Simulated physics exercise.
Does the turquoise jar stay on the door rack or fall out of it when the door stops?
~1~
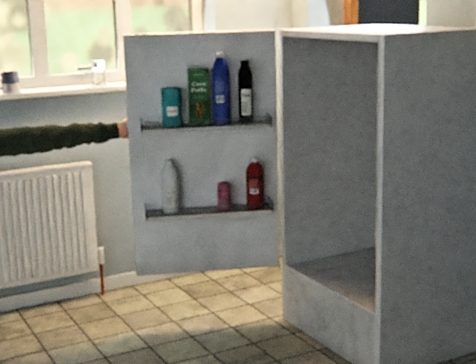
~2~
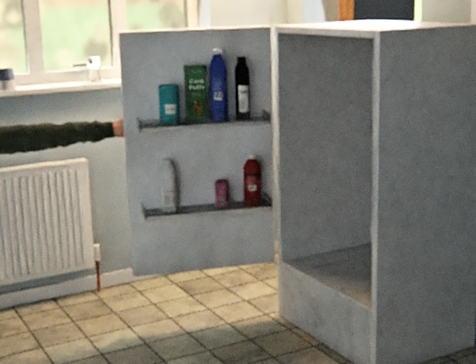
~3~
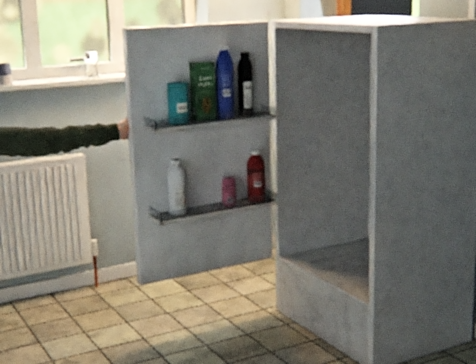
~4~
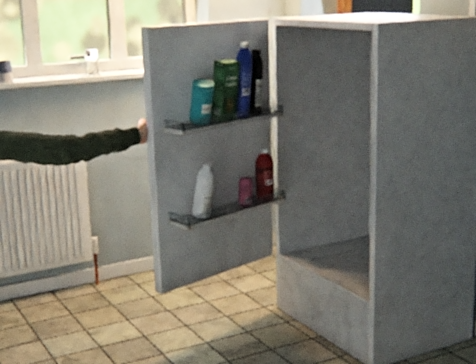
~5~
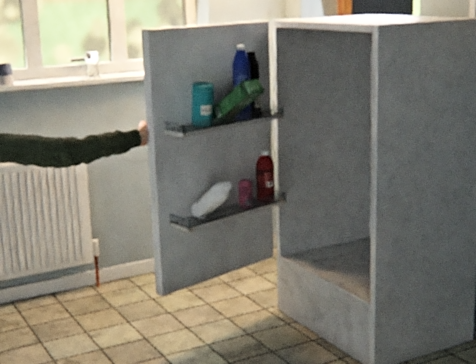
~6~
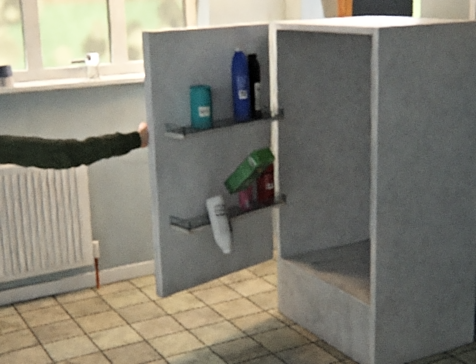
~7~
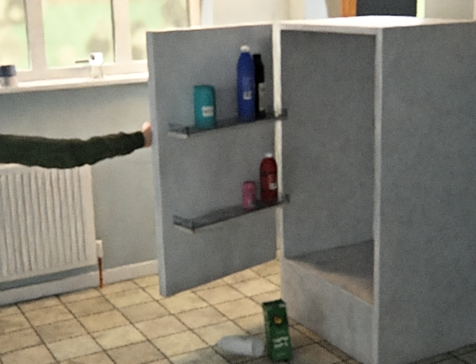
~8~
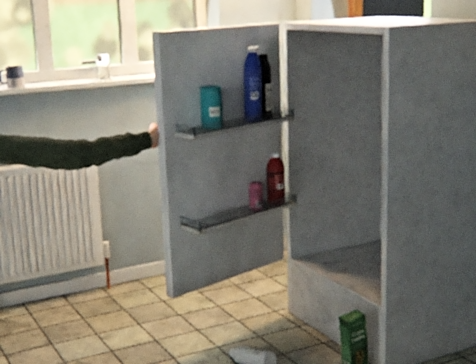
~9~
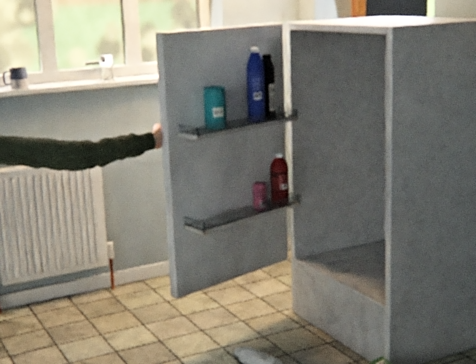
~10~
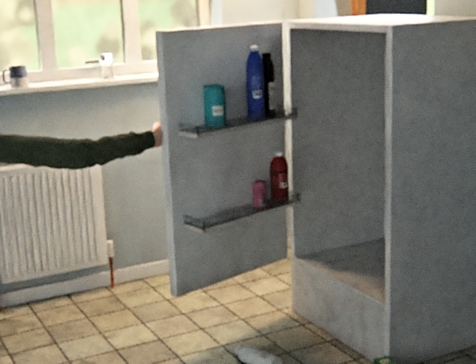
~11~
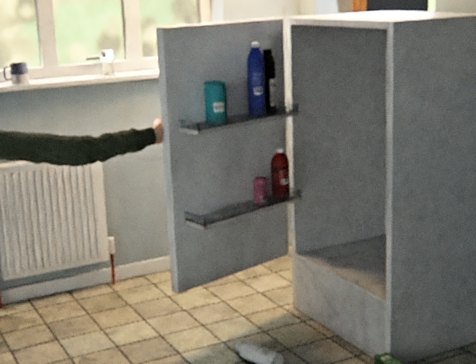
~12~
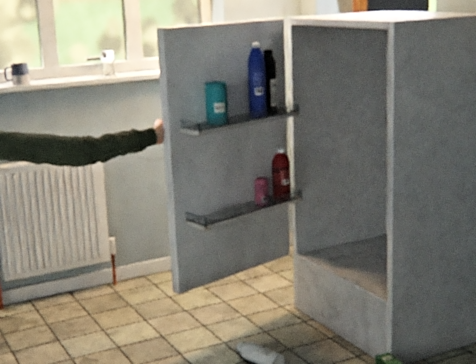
The turquoise jar stays on the door rack. It is still standing upright on the upper shelf at the end.
